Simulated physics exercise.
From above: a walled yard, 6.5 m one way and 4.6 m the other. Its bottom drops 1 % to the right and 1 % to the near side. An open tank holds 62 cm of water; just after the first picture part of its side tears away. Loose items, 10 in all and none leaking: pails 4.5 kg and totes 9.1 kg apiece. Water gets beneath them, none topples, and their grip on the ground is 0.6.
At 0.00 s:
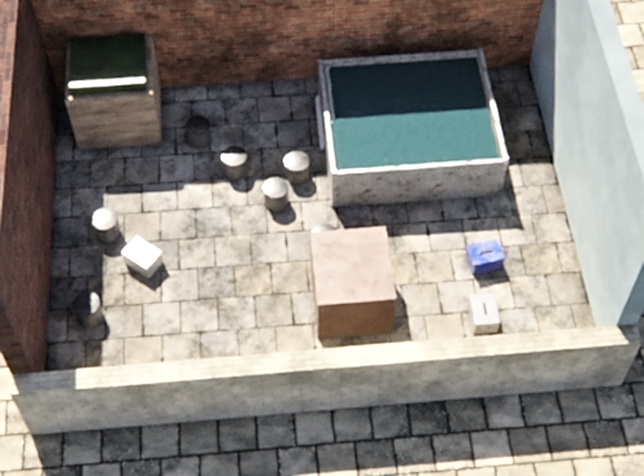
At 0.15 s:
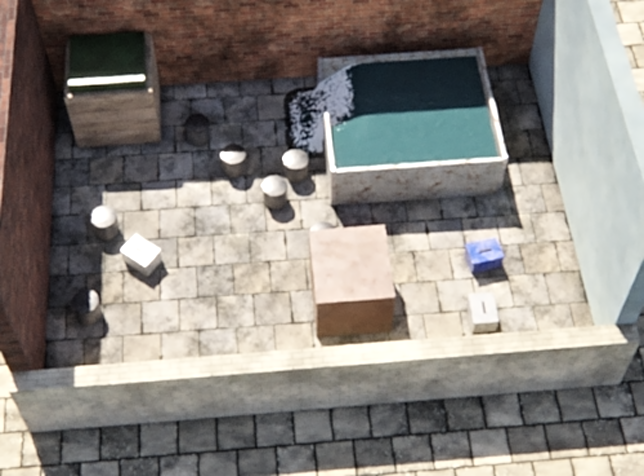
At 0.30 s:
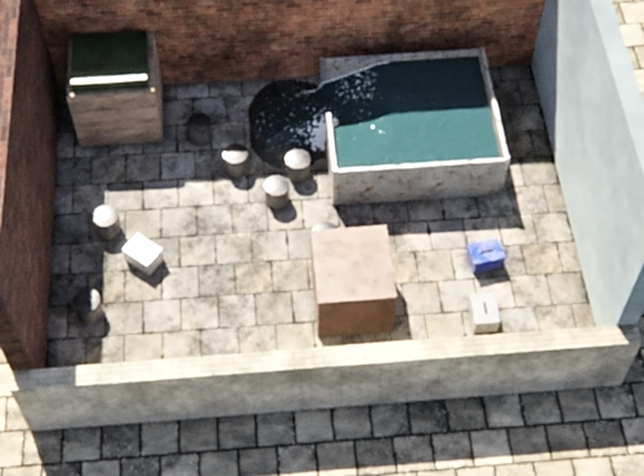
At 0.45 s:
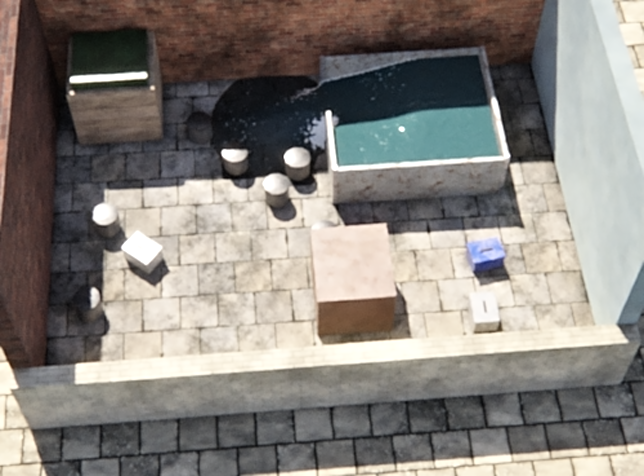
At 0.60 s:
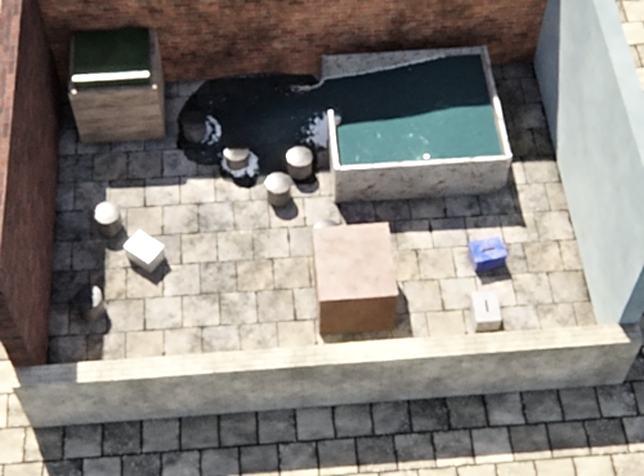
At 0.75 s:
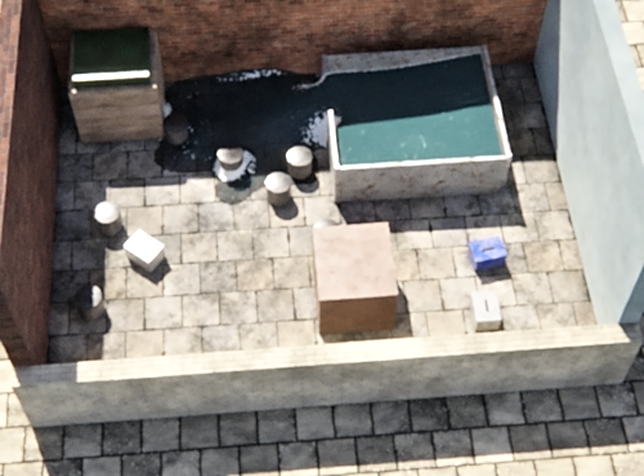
Dark water pouring from the torn left side of an open tank, spreading leftward across a walled yard and around pale pails.
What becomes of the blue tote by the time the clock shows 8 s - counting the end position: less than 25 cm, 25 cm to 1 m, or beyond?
Blue tote holds its place.
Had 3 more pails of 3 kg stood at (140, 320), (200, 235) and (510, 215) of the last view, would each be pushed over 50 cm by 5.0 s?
In turn: Past it, more, less.
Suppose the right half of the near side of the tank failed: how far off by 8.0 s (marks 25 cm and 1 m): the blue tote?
In that case the blue tote travels far.
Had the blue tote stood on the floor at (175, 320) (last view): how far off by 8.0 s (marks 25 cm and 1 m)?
It ends far away.
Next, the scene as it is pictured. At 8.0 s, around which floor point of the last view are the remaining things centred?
At about (345, 263).
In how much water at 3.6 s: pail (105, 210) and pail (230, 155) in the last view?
About 32 and 22 cm.
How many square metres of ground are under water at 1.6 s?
About 11.0 m2.
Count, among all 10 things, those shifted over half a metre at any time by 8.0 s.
That makes 8.
After 1.6 s the blue tote is near (488, 249), 0.0 m from its start, aground; 1 afloat.
After 3.6 s the blue tote is near (488, 249), 0.0 m from its start, aground; 5 afloat.
After 5.6 s the blue tote is near (488, 249), 0.0 m from its start, aground; 5 afloat.
After 8.0 s the blue tote is near (488, 249), 0.0 m from its start, aground; 6 afloat.
